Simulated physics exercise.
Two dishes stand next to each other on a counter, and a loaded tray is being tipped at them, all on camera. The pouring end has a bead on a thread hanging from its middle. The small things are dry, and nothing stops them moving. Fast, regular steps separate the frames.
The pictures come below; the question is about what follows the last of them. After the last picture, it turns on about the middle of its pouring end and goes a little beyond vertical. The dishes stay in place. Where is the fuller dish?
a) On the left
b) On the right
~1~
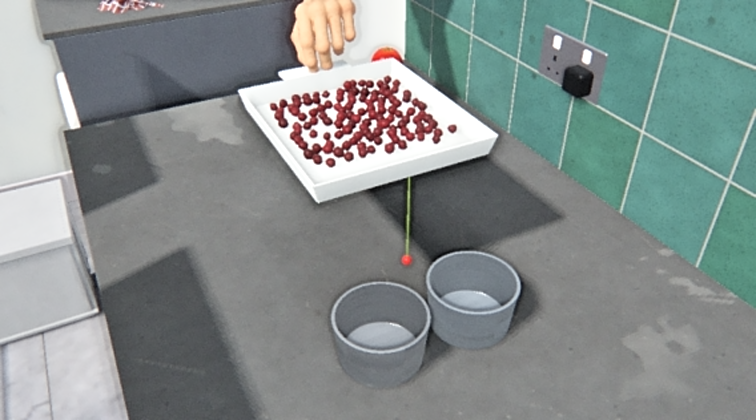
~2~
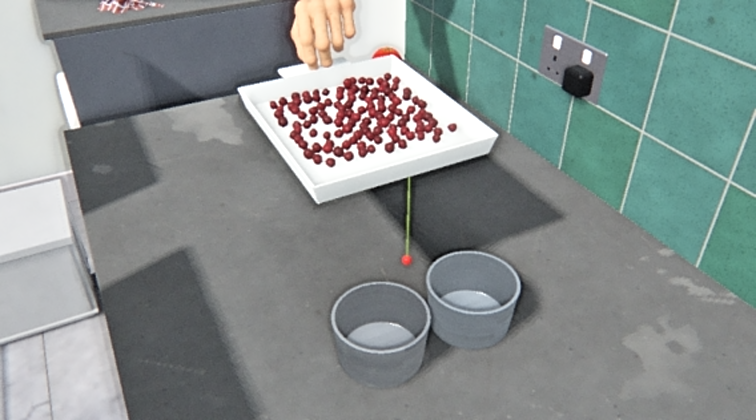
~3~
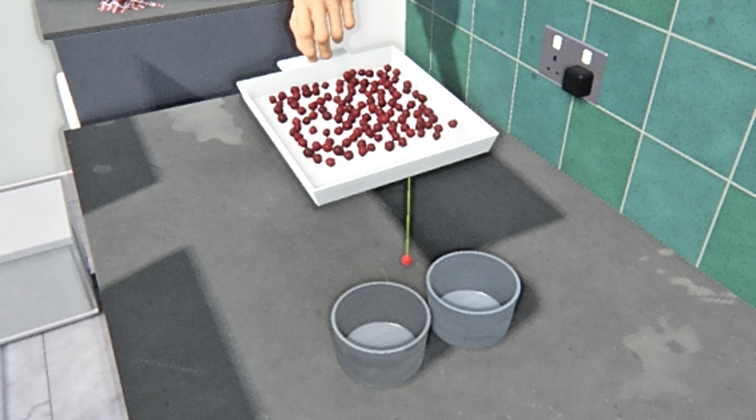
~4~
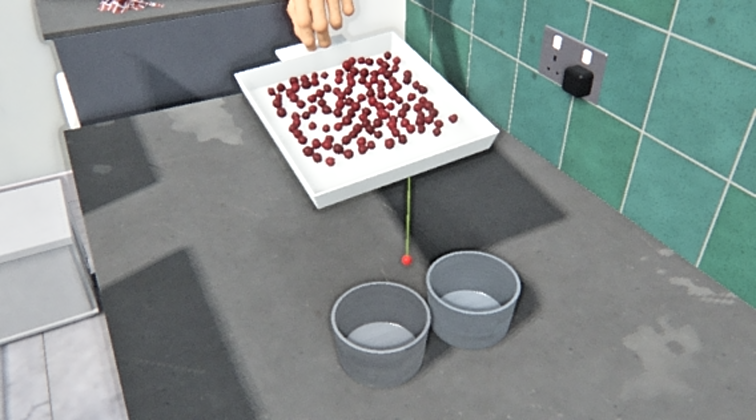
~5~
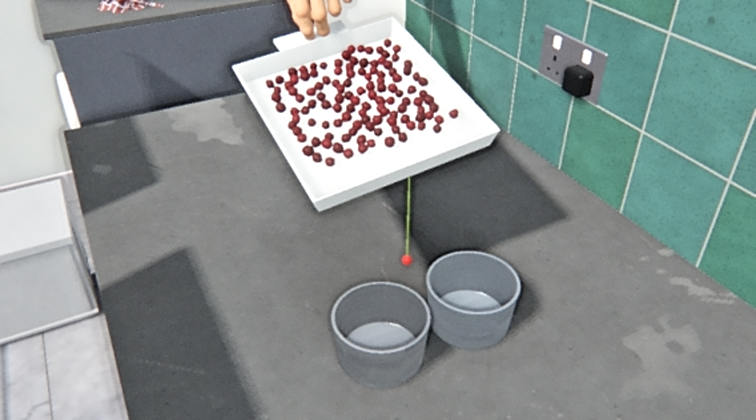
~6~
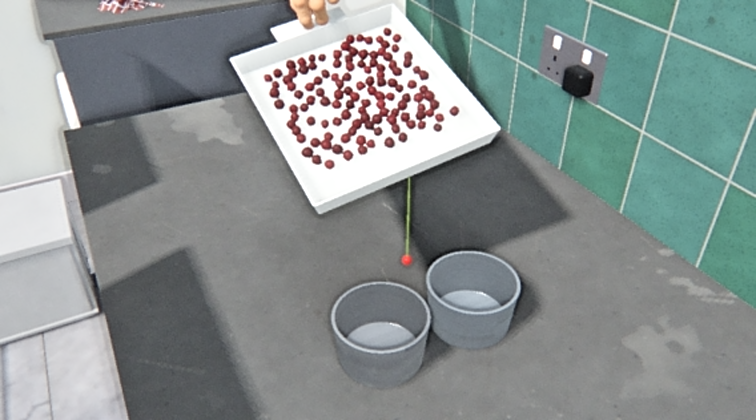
On the left.
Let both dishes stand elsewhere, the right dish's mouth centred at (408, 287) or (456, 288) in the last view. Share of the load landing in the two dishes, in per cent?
60 per cent, then 60 per cent.
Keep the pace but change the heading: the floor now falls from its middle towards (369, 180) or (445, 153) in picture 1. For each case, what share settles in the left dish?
Roughly 60 percent, then 0 percent.
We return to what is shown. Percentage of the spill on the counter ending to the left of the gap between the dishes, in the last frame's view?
Close to 100 %.
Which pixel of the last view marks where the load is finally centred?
About (356, 349).
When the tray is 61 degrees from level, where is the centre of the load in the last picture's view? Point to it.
The centre of the load shows up near (348, 162) in the last view.
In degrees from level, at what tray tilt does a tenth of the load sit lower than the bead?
The tilt is near 85° by then.
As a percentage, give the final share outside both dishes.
Roughly 50 percent.
Just after the last frame, tray tipped steeply; almost all on the tray; just a few in the air.
A moment on, tray tipped right over; roughly two thirds on the tray; about a tenth in the left dish; about a tenth outside both; about a tenth in the air.
Further on, tray tipped past a quarter turn; roughly half in the left dish; roughly half outside both.
When it is over, tray tipped past a quarter turn; roughly half in the left dish; not one in the right dish; roughly half outside both.
